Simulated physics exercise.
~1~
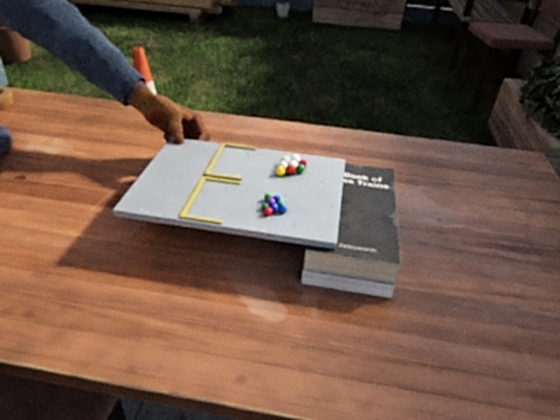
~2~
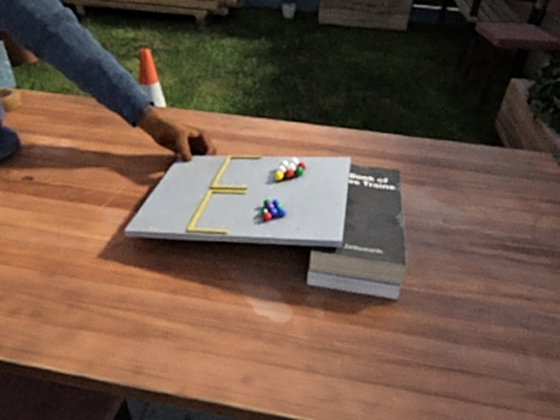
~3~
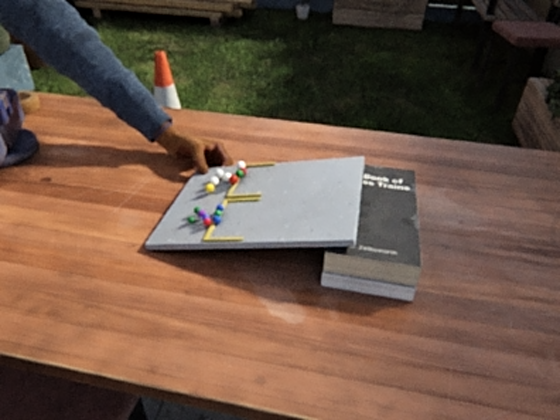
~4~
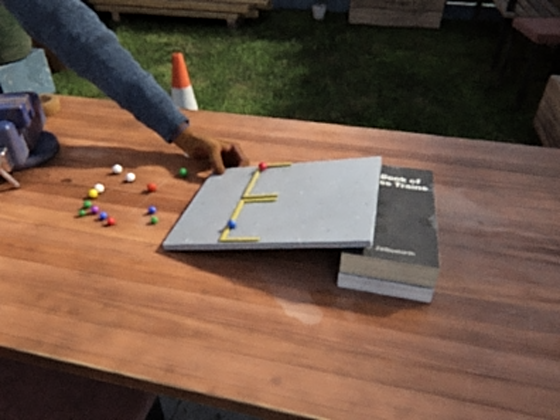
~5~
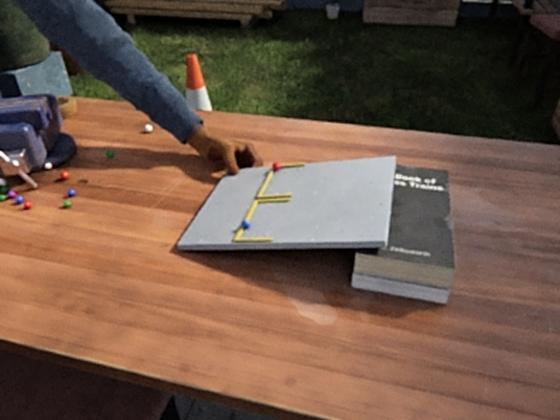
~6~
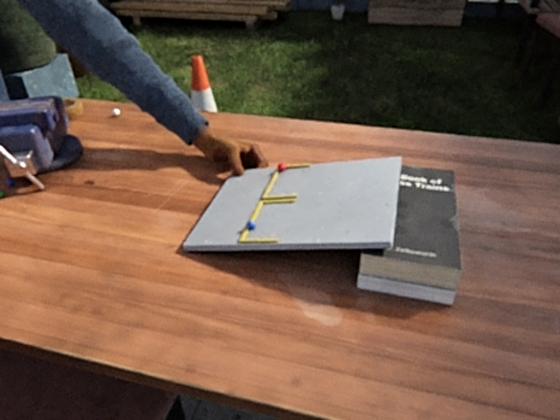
Two small clusters of colourful beads sit on a pale grey board on a wooden outdoor table, seen from slightly above, with grass and an orange cone behind. The board's right end rests on a thick dark book, while a hand in a blue sleeve holds its left end, where yellow strips form low barriers. The hand lowers that end and the slope steepens to the left. Both clusters slide down to the strips, and most beads spill past them, scattering leftward across the table. At the end, the board rests tilted, with one red and one blue bead left at the strips.
